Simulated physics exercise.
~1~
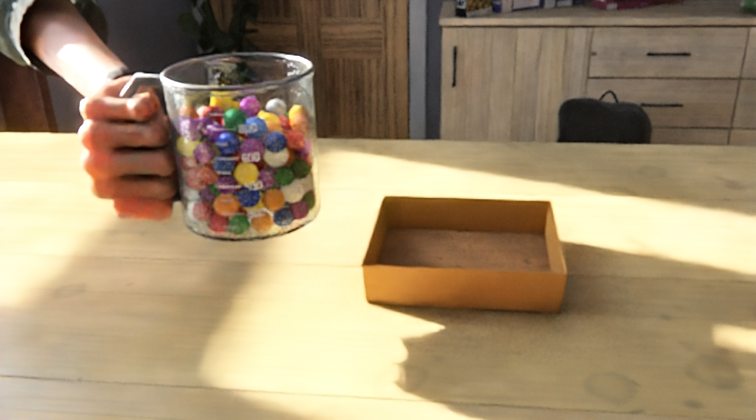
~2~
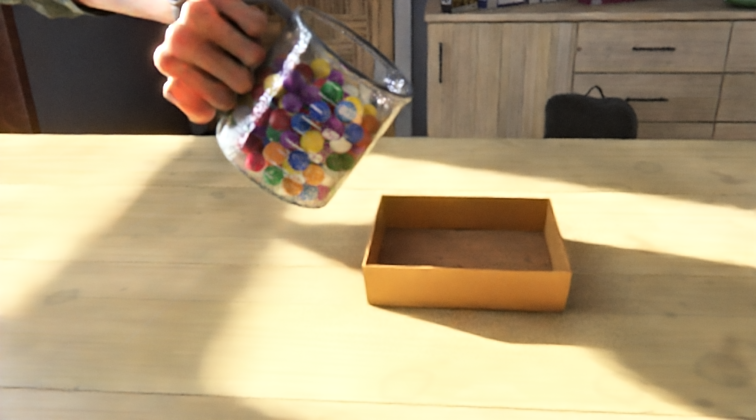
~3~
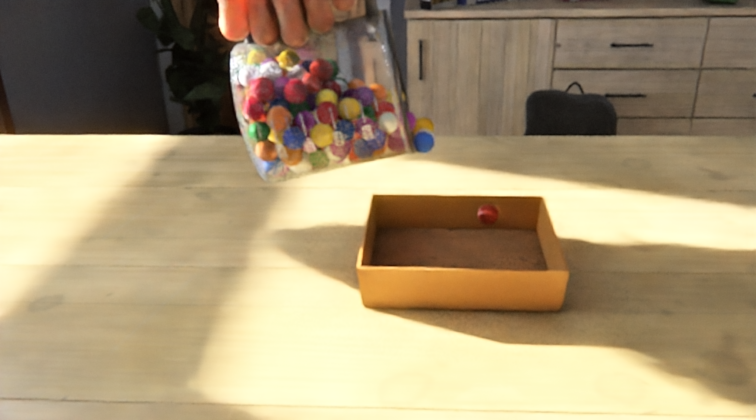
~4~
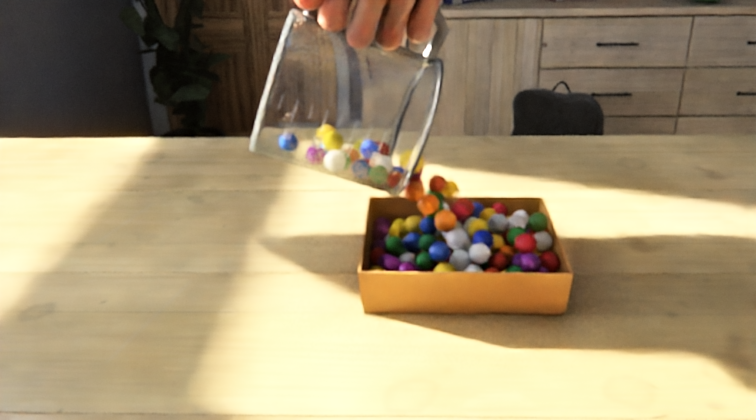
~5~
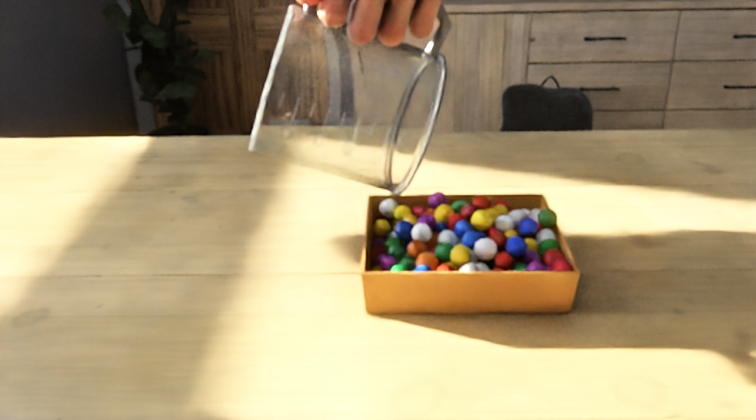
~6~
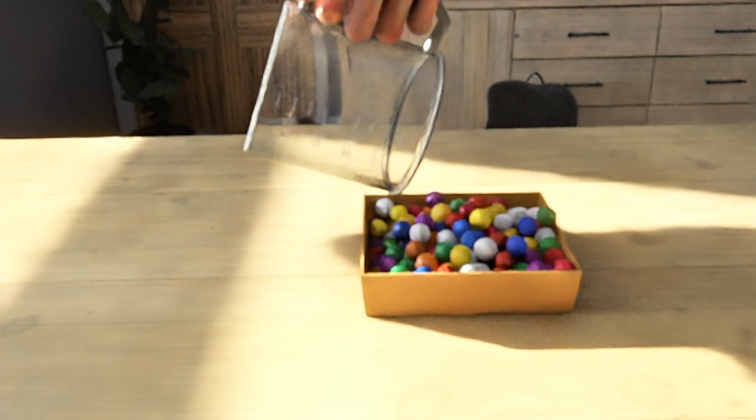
The clip opens with a hand at the left holding a clear glass jug full of colourful marbles upright above a sunlit wooden table, where an open, shallow, orange-brown box stands empty. The hand carries the jug to the right and tips it toward the box. As it leans onto its side, the first marbles leave the rim, and a red one drops into the box. The jug tilts further and the rest stream out, steadily covering the bottom and piling up. Finally, the hand holds the emptied jug still, tilted over the box, which is now filled with marbles.
